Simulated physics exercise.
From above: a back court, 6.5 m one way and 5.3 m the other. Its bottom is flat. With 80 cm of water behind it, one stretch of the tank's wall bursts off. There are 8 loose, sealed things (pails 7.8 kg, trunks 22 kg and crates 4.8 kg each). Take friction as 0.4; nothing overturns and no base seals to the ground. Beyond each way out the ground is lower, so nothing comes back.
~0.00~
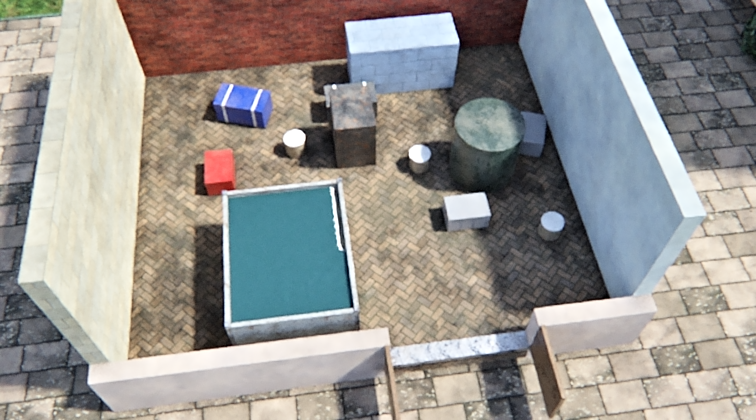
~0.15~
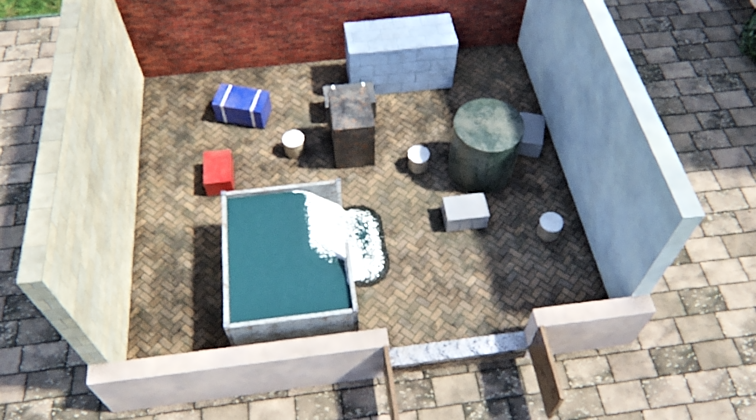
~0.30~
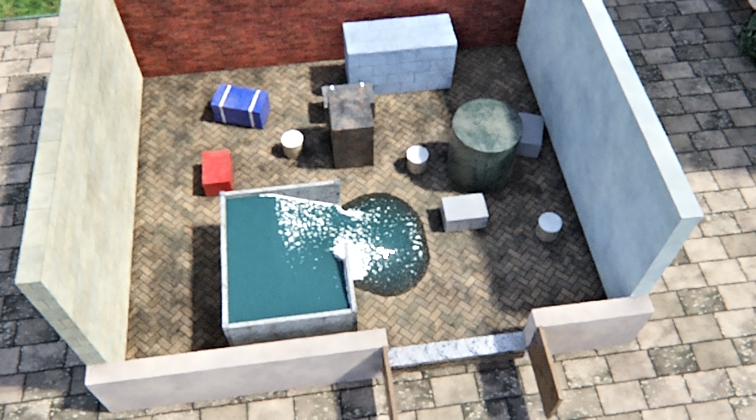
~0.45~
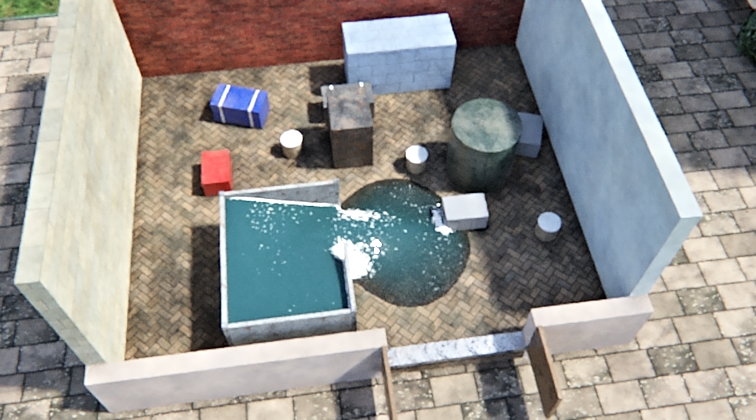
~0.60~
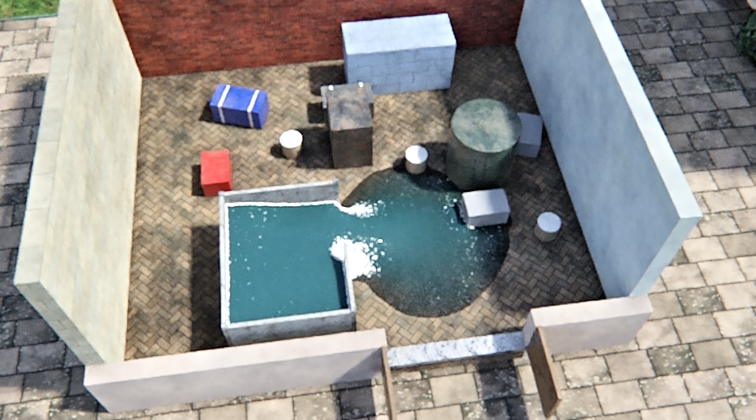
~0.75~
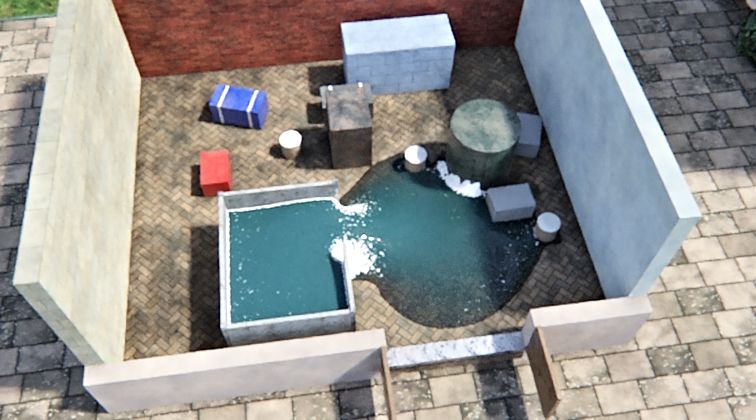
Water bursts from a tank's right side, spreads across the courtyard and pushes a pale block right.
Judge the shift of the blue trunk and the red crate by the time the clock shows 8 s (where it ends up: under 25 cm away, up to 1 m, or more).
Blue trunk holds its place, red crate stays put.
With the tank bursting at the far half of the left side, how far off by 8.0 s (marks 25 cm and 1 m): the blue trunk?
Then the blue trunk gets carried off.
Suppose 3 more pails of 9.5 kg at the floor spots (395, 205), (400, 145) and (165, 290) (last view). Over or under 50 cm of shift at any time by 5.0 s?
In turn: Past it, over, under.
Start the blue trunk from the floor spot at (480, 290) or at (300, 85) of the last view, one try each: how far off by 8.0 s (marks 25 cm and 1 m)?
In turn: It ends far away; it moves a short way.
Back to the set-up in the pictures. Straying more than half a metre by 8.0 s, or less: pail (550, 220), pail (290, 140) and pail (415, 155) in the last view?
In turn: Over, short of it, more.
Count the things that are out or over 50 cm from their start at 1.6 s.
By then 2.
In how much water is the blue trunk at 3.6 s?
Roughly 1 cm.
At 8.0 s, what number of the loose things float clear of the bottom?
3 of them.
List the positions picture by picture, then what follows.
The blue trunk at (242, 97) rests on the ground; the red crate at (218, 166) rests on the ground; 2.8 m2 under water; 0 of 8 have shifted, in the first frame.
The blue trunk at (241, 98) rests on the ground; the red crate at (217, 166), on the bottom; water covers 3.5 m2; 0 of 8 have shifted, in the second frame.
The blue trunk at (240, 98), on the bottom; the red crate at (216, 167), on the bottom; 4.5 m2 under water; 0 of 8 have shifted, in the third frame.
The blue trunk at (239, 98), on the bottom; the red crate at (215, 166) rests on the ground; water covers 5.7 m2; 0 of 8 have shifted, in the fourth frame.
The blue trunk at (239, 98) rests on the ground; the red crate at (215, 167) rests on the ground; 7.1 m2 under water; 1 of 8 have shifted, in the fifth frame.
The blue trunk at (238, 98) rests on the ground; the red crate at (214, 167) rests on the ground; 8.4 m2 under water; 1 of 8 have shifted, in the sixth frame.
After 1.6 s the blue trunk is near (238, 98), 0.0 m from its start, aground; the red crate is near (214, 167), 0.0 m from its start, aground; 0 of 8 are out; 2 afloat.
After 3.6 s the blue trunk is near (238, 98), 0.0 m from its start, aground; the red crate is near (214, 167), 0.0 m from its start, aground; 0 of 8 are out; 4 afloat.
After 5.6 s the blue trunk is near (238, 98), 0.0 m from its start, aground; the red crate is near (214, 167), 0.0 m from its start, aground; 0 of 8 are out; 4 afloat.
After 8.0 s the blue trunk is near (236, 99), 0.0 m from its start, aground; the red crate is near (214, 167), 0.0 m from its start, aground; 0 of 8 are out; 3 afloat.
